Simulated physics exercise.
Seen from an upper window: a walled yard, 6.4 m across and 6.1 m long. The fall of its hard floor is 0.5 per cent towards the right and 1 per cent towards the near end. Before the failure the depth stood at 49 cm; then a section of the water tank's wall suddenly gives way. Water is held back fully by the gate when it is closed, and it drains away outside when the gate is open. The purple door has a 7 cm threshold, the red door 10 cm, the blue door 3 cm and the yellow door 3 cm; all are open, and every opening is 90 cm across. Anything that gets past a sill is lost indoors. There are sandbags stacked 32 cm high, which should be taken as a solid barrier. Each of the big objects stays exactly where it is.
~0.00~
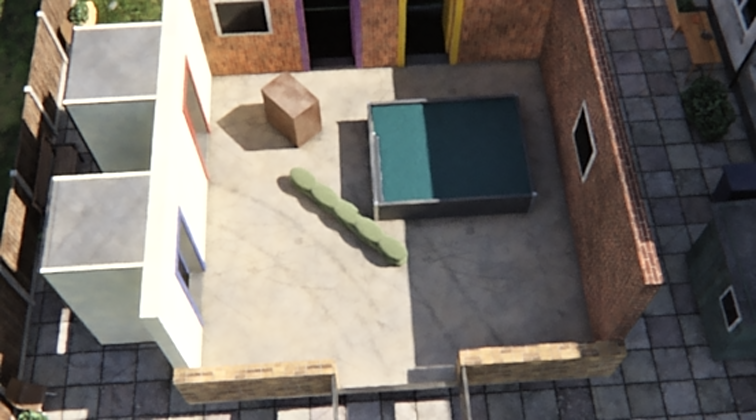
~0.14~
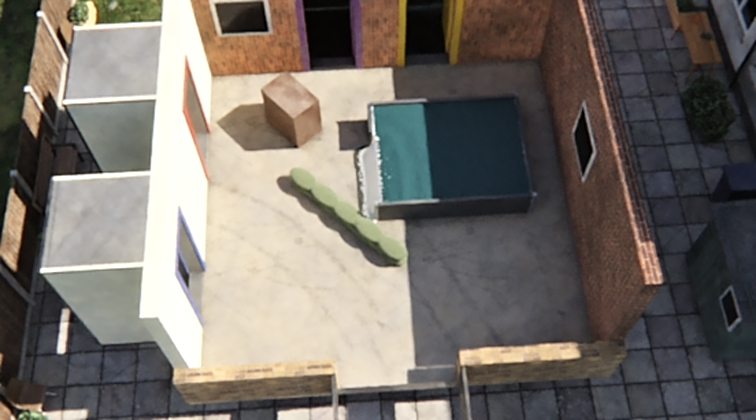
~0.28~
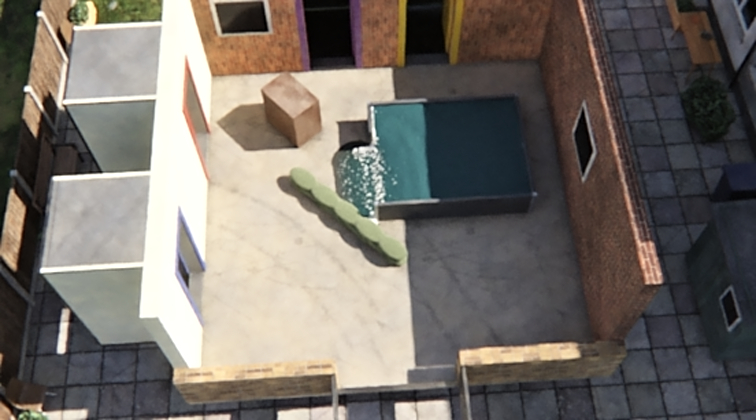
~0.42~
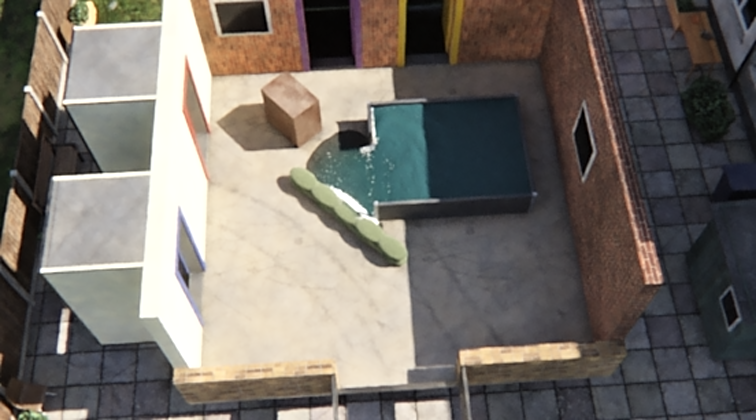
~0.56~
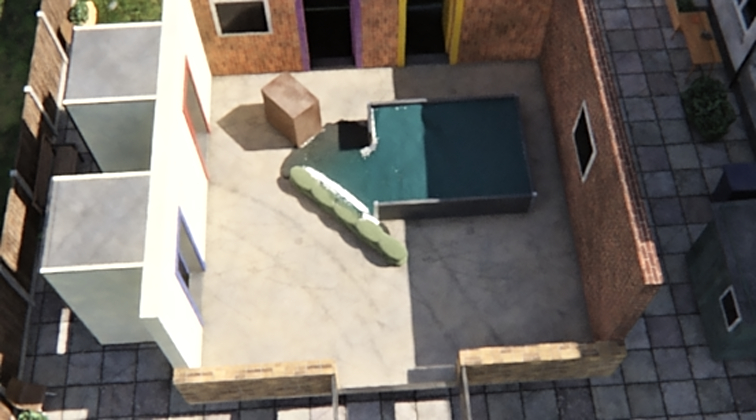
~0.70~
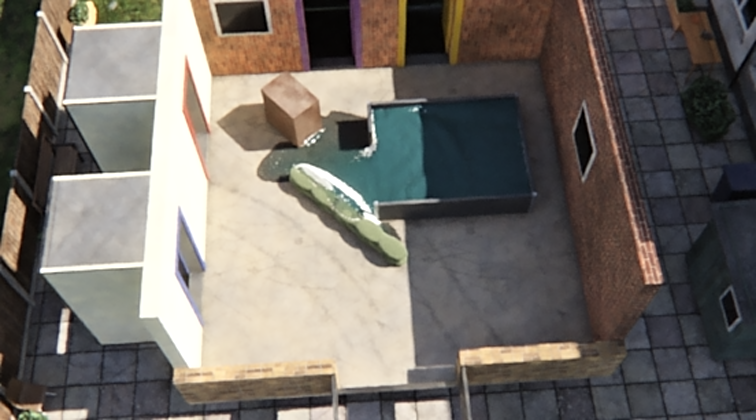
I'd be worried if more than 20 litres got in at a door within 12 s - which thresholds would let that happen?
Door by door: The purple door would; the red door would; the blue door would not; the yellow door would.
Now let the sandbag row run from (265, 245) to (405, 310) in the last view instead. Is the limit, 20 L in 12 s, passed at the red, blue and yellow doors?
Checking the limit, red is too much, blue is too much, yellow is fine.
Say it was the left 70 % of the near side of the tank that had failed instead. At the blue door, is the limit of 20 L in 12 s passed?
Against the limit, blue does not exceed it.
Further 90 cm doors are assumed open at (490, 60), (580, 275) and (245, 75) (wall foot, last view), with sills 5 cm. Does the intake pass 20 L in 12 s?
First doorway gets there, second falls short, third gets there.
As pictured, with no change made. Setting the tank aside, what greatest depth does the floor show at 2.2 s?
I'd say near 38 centimetres.
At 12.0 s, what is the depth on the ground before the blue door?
Looks like about 2.5 cm at that spot.
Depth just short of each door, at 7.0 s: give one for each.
Readings (cm): Purple = 11; red = 12; blue = 2; yellow = 5.
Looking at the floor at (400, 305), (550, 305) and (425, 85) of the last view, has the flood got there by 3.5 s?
Untouched, soaked, soaked.
After 1.4 s water covers 15 % of the floor and is deepest (43 cm) near (360, 213); purple door not reached, red door 11 cm at the sill, 0 L in, blue door not reached, yellow door not reached.
After 2.2 s water covers 30 % of the floor and is deepest (38 cm) near (360, 213); purple door not reached, red door 21 cm at the sill, 28 L in, blue door not reached, yellow door not reached.
After 3.5 s water covers 50 % of the floor and is deepest (27 cm) near (317, 147); purple door 14 cm at the sill, 16 L in, red door 20 cm at the sill, 100 L in, blue door 3 cm at the sill, 0 L in, yellow door 6 cm at the sill, 5 L in.
After 7.0 s water covers 75 % of the floor and is deepest (18 cm) near (360, 213); purple door 11 cm at the sill, 68 L in, red door 12 cm at the sill, 142 L in, blue door 2 cm at the sill, 0 L in, yellow door 5 cm at the sill, 26 L in.
After 12.0 s water covers 90 % of the floor and is deepest (12 cm) near (592, 357); purple door 6 cm at the sill, 85 L in, red door 6 cm at the sill, 144 L in, blue door 3 cm at the sill, 0 L in, yellow door 6 cm at the sill, 41 L in.
